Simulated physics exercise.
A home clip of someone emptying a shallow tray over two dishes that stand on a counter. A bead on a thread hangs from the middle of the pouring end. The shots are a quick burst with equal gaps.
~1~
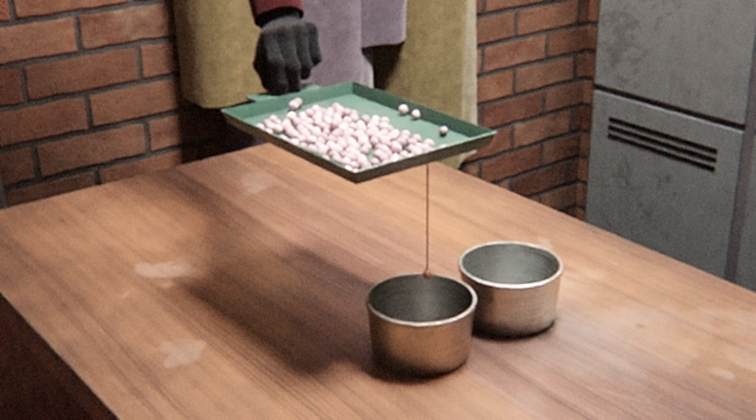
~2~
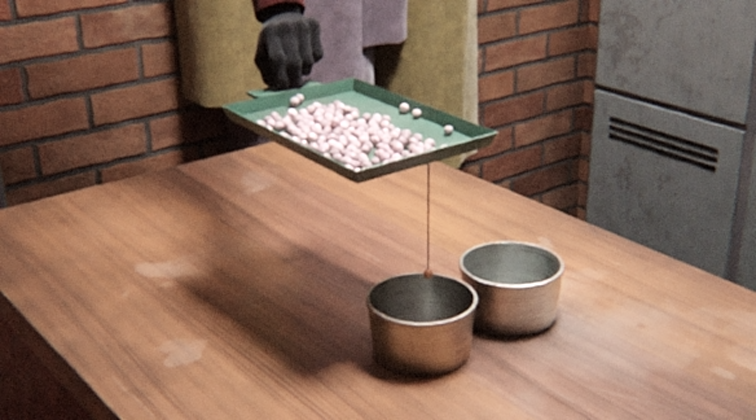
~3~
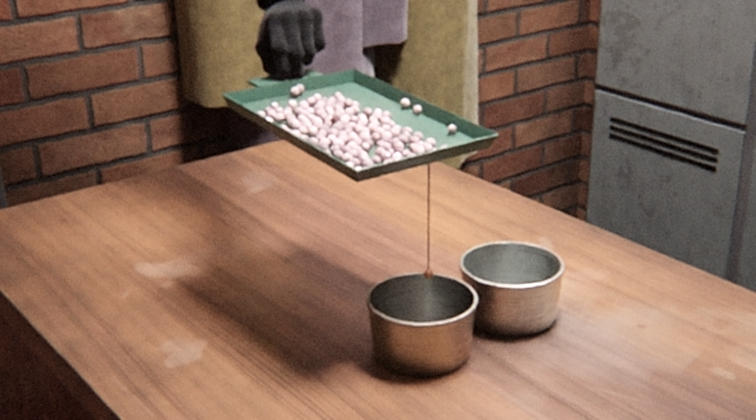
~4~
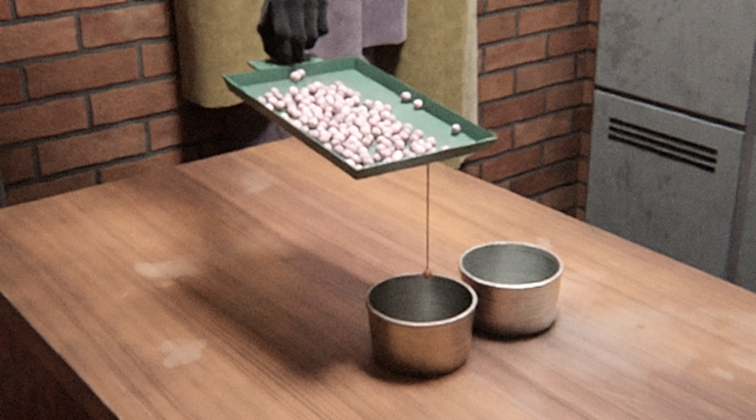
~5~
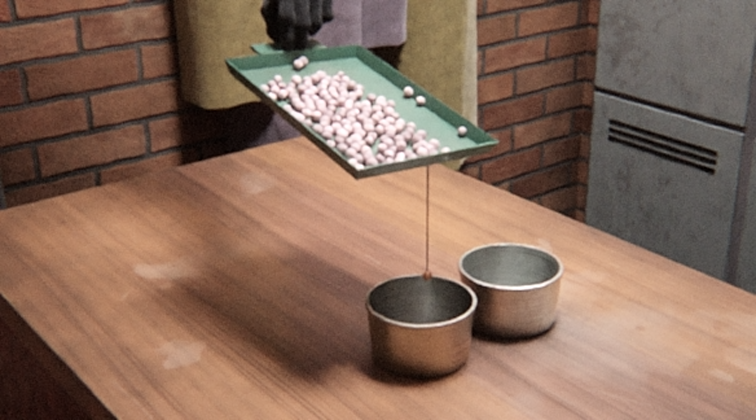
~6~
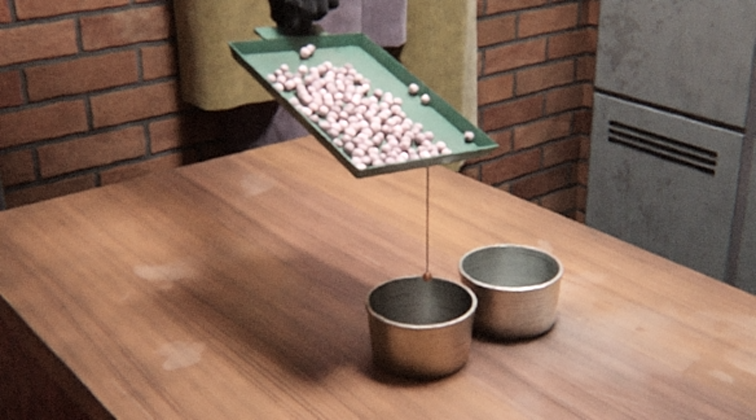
A gloved hand tilts a green tray, and the pale pink beads start sliding over it.
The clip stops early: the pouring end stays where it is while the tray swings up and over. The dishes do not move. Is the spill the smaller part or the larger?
In the dishes lies over half of it.
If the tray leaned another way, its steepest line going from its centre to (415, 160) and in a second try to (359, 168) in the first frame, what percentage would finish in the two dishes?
In turn 40 and 20 in a hundred.
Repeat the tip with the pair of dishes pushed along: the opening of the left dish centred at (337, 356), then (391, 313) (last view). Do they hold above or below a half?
First not half, then the larger part.
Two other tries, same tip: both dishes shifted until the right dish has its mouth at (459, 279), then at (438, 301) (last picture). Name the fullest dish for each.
First right, then the right one.
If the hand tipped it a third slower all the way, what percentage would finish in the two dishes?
Some 70 per cent.
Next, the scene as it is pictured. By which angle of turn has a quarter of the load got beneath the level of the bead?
At about 70°.
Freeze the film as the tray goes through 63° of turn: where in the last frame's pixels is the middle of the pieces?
Around (461, 164).
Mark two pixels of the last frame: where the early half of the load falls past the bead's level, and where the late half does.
The first part at (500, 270); the rest at (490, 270).
Shortly afterwards, tray tipped steeply; near two thirds on the tray; only a few in the left dish; a little in the right dish; only a few outside both; near a quarter in the air.
Next, tray tipped past a quarter turn; near a quarter in the left dish; near half in the right dish; near a quarter outside both; a little in the air.
Some moments later, tray tipped past a quarter turn; near a quarter in the left dish; near half in the right dish; near a third outside both.
In the end, tray tipped past a quarter turn; near a quarter in the left dish; near half in the right dish; near a third outside both.
